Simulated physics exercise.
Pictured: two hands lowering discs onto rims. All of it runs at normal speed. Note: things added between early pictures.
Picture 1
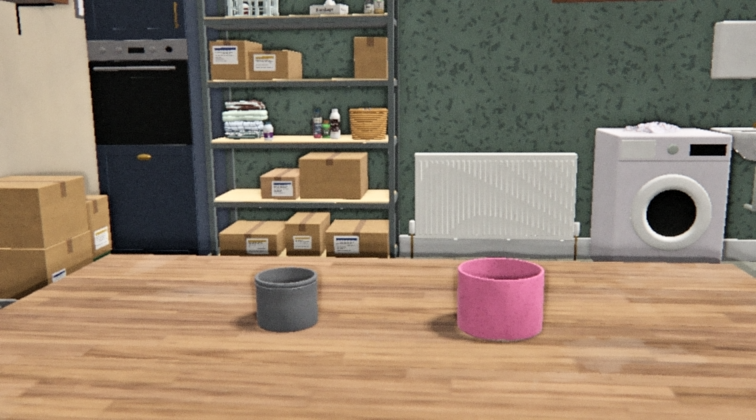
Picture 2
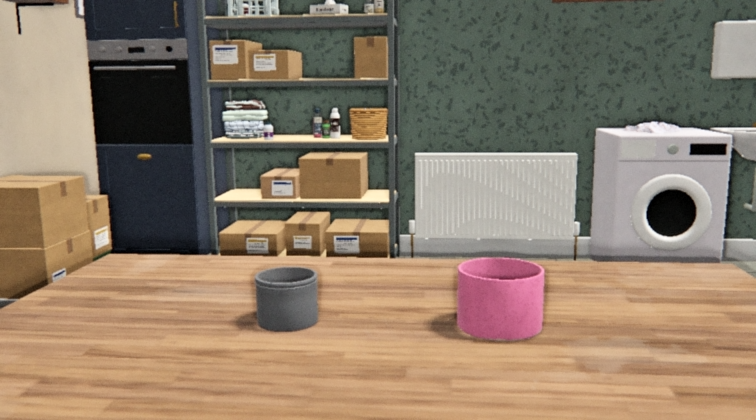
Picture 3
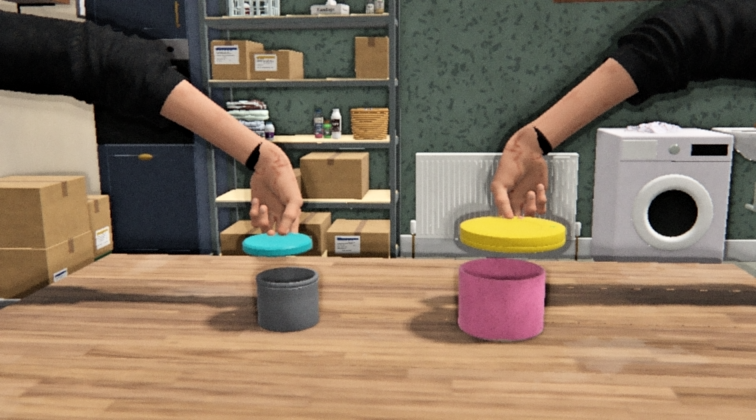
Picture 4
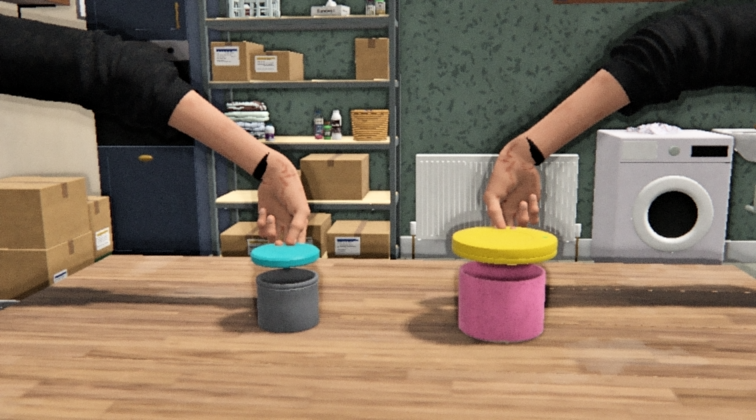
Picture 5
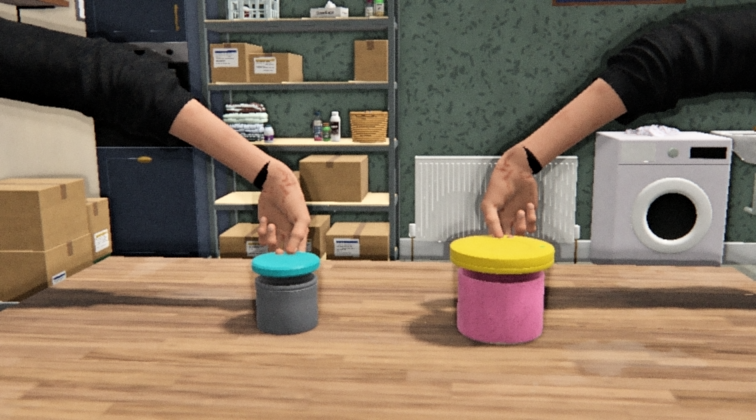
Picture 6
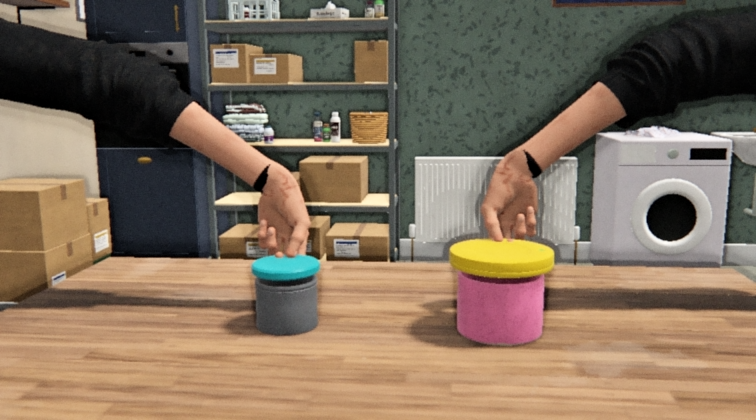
Two hands lower a turquoise disc onto a gray container and a yellow one onto pink.
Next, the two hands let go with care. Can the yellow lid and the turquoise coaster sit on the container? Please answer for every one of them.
Let go and you'll find the yellow lid spans the mouth and the turquoise coaster spans the mouth.
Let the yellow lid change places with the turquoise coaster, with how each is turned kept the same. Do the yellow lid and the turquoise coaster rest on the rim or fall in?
Swapped, the yellow lid is held up and the turquoise coaster slides in.
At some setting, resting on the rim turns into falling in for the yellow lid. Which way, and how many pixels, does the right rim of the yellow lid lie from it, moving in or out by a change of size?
Shift: Approx. 12 px, direction left.
Then, 0.10 s on from there, yellow lid moving near (501, 266); turquoise coaster moving near (286, 274).
Then, 1.28 s on from there, yellow lid sitting on the rim near (501, 265); turquoise coaster sitting on the rim near (286, 274).
In the end, the yellow lid covers the opening, near (501, 265); the turquoise coaster covers the opening, near (286, 274).
